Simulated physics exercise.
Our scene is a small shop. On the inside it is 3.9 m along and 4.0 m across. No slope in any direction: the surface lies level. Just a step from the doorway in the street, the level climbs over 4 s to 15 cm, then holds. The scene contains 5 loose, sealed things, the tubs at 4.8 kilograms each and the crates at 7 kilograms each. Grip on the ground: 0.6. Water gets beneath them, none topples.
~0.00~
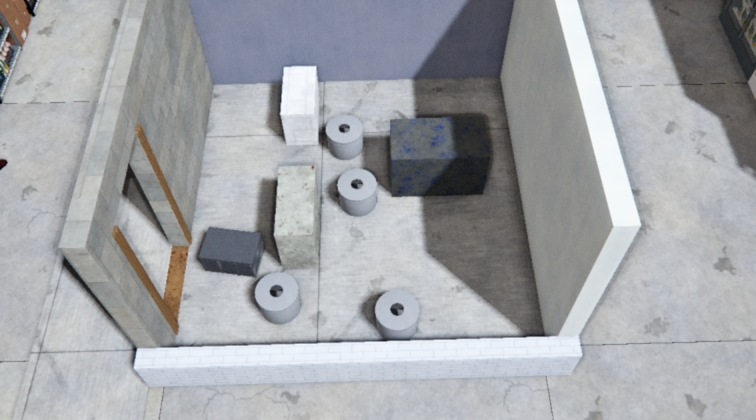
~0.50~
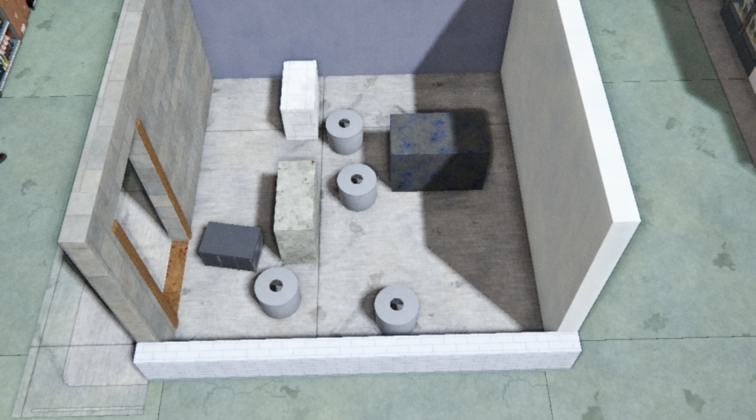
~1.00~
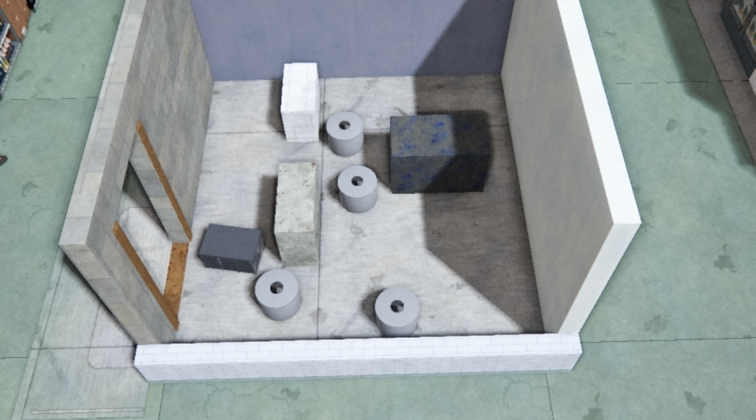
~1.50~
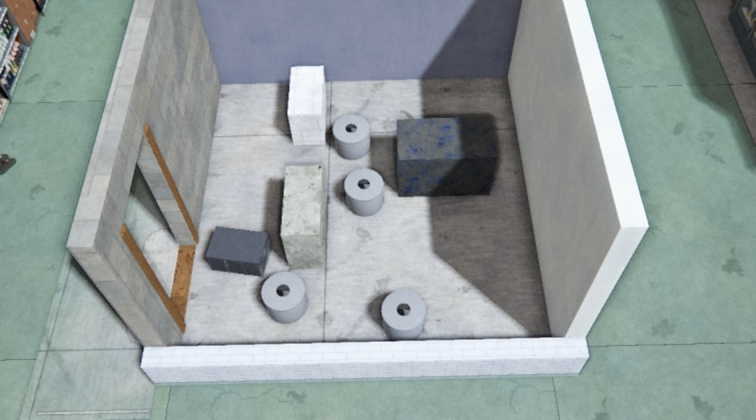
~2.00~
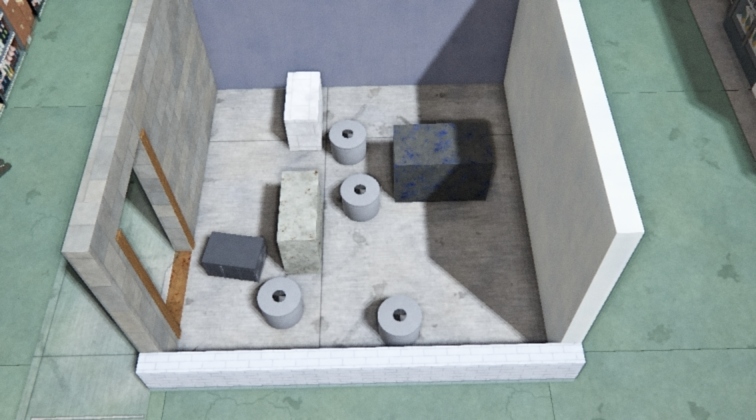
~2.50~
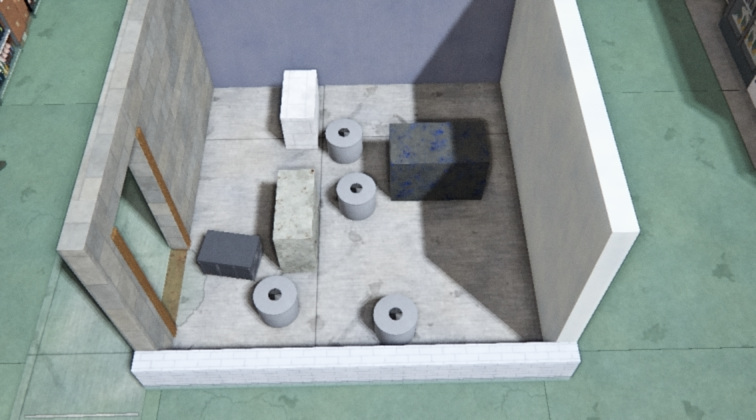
A small roofless room with pale walls, a bluish-grey back wall and a doorway in the left wall is seen from high above. On its light floor stand four grey cylinders with dark centres, a white block, a mottled pale block, a small dark block at left and a larger dark, blue-flecked block at right. The ground outside changes from grey to green, while the view shifts very slightly and the objects stay put.
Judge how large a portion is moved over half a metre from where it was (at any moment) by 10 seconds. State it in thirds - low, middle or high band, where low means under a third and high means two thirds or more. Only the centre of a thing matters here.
Middle band.
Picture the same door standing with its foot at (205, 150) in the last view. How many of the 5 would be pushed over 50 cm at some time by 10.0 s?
The answer would then be 1.
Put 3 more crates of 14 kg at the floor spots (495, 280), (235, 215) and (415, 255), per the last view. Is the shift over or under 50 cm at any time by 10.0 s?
Order as given - above the limit, inside the limit, inside the limit.
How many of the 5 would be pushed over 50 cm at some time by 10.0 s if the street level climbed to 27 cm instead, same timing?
Count under that change: 4.
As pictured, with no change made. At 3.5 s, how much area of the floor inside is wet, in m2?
That flooded area is roughly 1.0 m2.
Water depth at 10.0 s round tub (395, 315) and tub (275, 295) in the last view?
About 7 and 5 cm.
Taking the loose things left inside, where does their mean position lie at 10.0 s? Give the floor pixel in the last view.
It sits at about (368, 181).
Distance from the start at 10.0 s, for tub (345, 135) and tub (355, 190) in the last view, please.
In that order: 0 cm, 0 cm.
After 3.5 s 0 of 5 are over 50 cm from their spots; 0 afloat.
After 4.5 s 0 of 5 are over 50 cm from their spots; 0 afloat.
After 7.0 s 3 of 5 are over 50 cm from their spots; 2 afloat.
After 10.0 s 3 of 5 are over 50 cm from their spots, and 3 have been at some point; 3 afloat.
